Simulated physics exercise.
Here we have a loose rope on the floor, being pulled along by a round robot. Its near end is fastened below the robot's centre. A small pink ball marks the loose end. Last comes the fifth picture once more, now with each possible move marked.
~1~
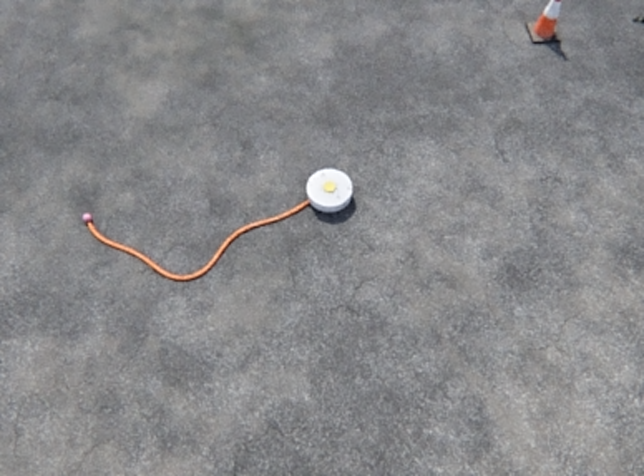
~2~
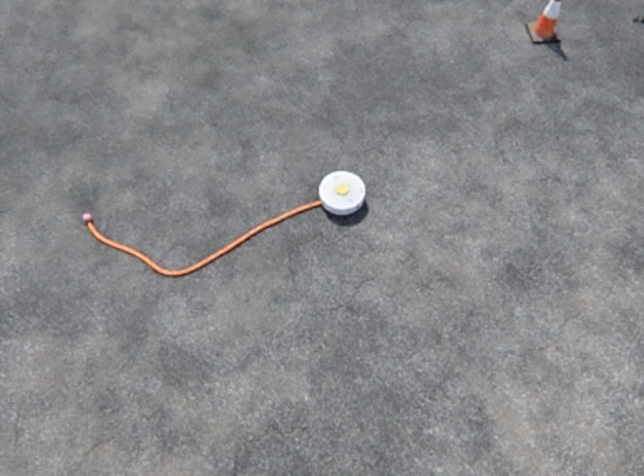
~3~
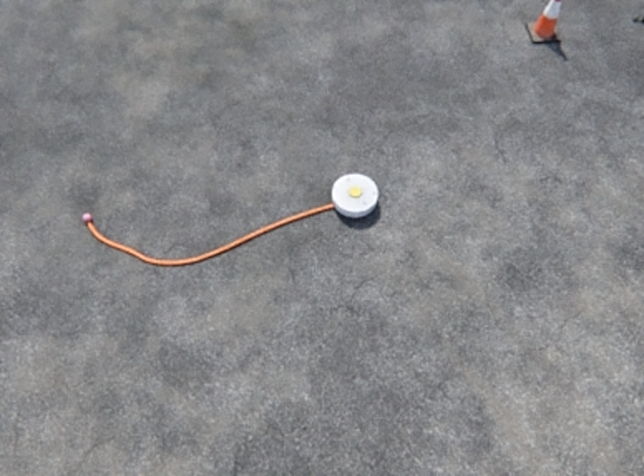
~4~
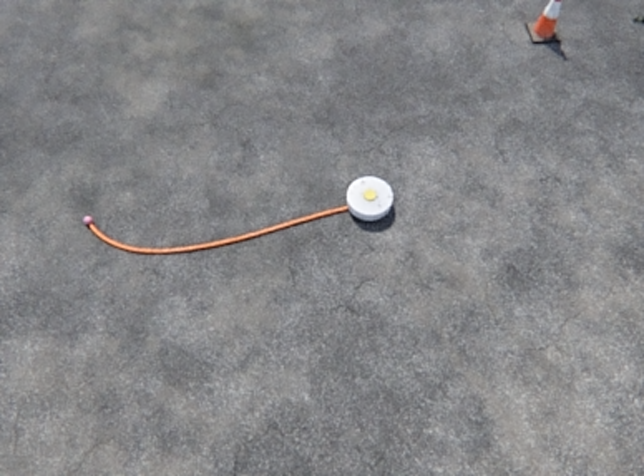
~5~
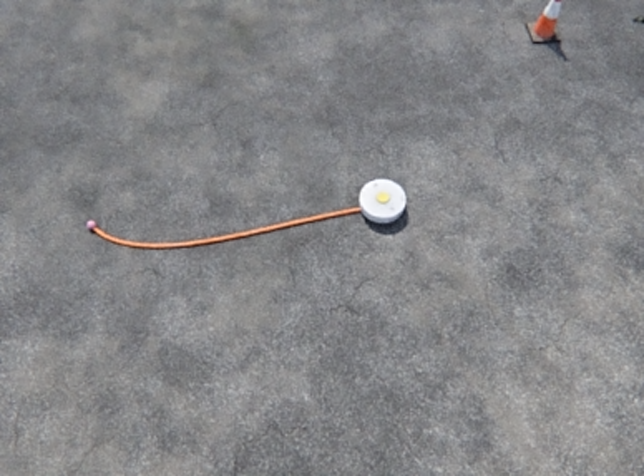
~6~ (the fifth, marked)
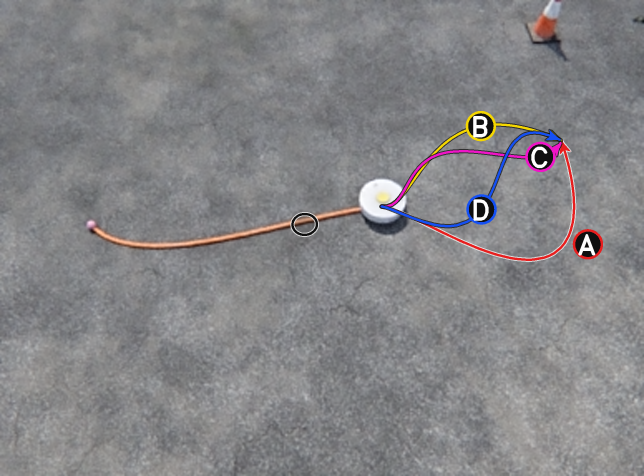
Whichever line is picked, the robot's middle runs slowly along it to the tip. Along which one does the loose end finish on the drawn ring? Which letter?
D.
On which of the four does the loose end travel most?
A.
On the marked copy, A from (381, 206) via (544, 258) to (561, 140); B from (381, 206) via (451, 138) to (561, 140); C from (381, 206) via (462, 151) to (561, 143); D from (381, 206) via (491, 194) to (560, 140); the ring at (305, 224).
With D. Early on, robot (477, 212), middle of the rope (325, 229), free end (175, 234).
Further on, robot (512, 145), middle of the rope (391, 206), free end (248, 230).
At the end, robot (564, 136), middle of the rope (435, 177), free end (305, 221); the free end is on the ring.
As for the rest, A leaves the free end at (325, 237); B leaves the free end at (299, 198); C leaves the free end at (298, 202).
